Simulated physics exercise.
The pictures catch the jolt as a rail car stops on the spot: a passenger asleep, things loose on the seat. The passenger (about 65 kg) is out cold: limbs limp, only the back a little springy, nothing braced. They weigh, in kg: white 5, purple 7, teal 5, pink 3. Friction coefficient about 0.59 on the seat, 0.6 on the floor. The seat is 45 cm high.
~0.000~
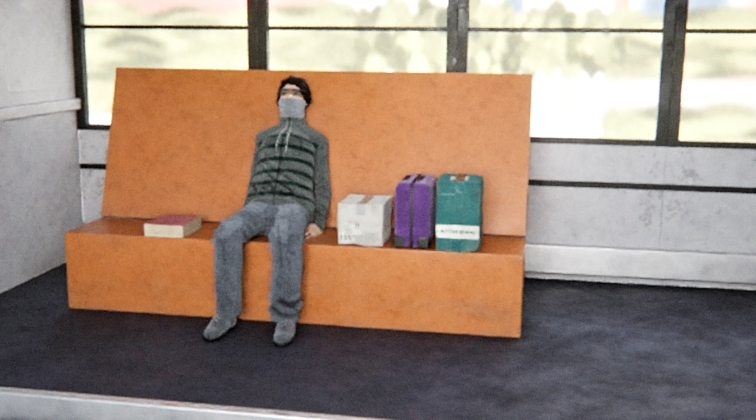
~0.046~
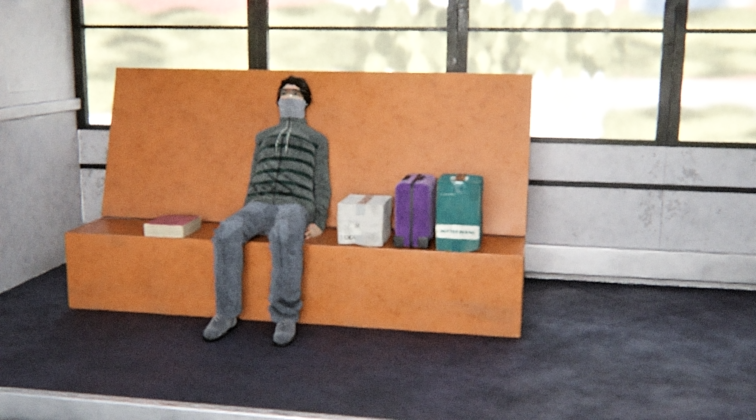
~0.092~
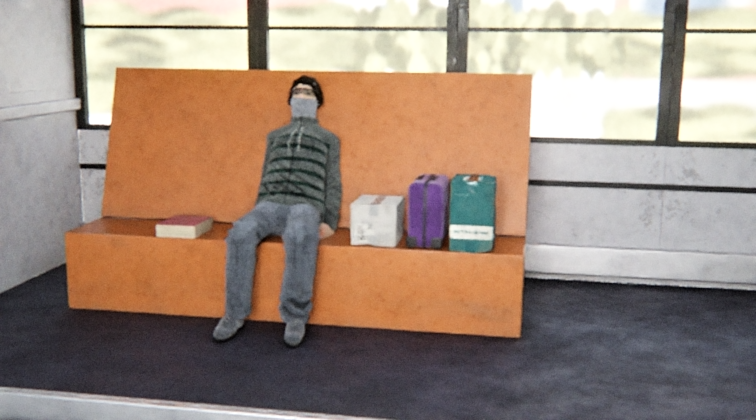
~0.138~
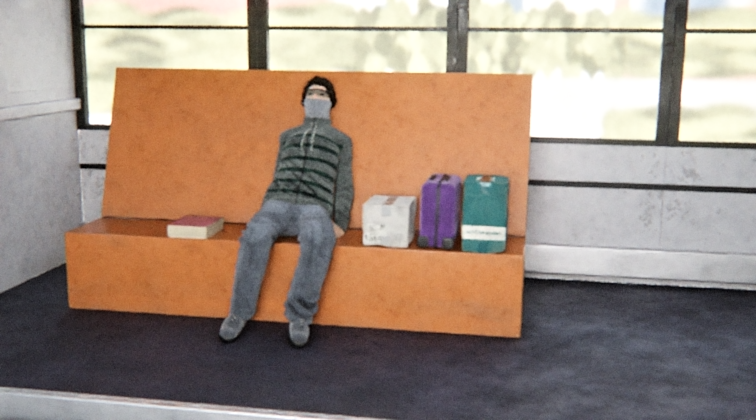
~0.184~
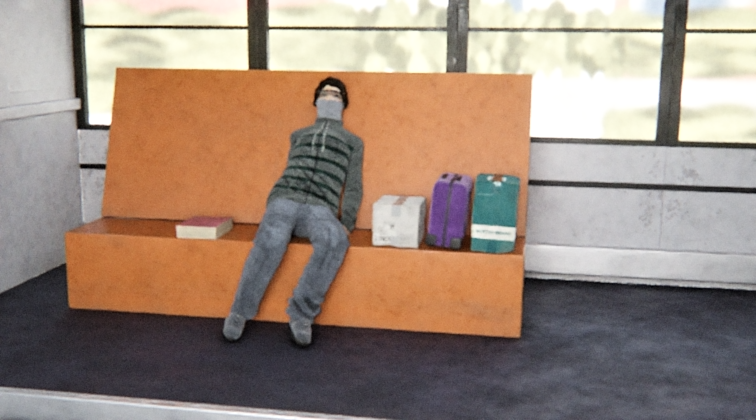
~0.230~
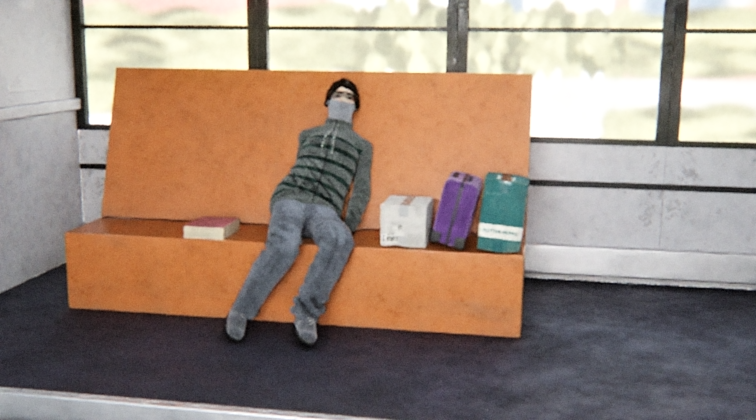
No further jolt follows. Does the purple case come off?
Here the purple case clings on.
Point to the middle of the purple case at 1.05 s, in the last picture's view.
At about (491, 213).
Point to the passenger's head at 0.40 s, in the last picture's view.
Near (380, 112).
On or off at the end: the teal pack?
Teal pack off.
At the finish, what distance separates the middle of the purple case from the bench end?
About 10 cm short of it.
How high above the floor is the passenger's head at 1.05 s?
About 90 cm.
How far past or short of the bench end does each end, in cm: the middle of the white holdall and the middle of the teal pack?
White holdall 60 short, teal pack 70 past.
After 0.40 s the purple case is 29 cm short of the bench end, tilted 25°, near (472, 208) in the last picture's view.
After 0.65 s the purple case is 26 cm short of the bench end, tilted 35°, near (477, 209) in the last picture's view; the teal pack 3 cm past the bench end, tilted 40°.
After 1.05 s the purple case is 19 cm short of the bench end, tilted 55°, near (491, 213) in the last picture's view; the teal pack 22 cm past the bench end, tilted 110°.
Final state at 2.0 s, white holdall stays on; purple case stays on; teal pack drops off; pink folder stays on; passenger's hips keep to the seat.
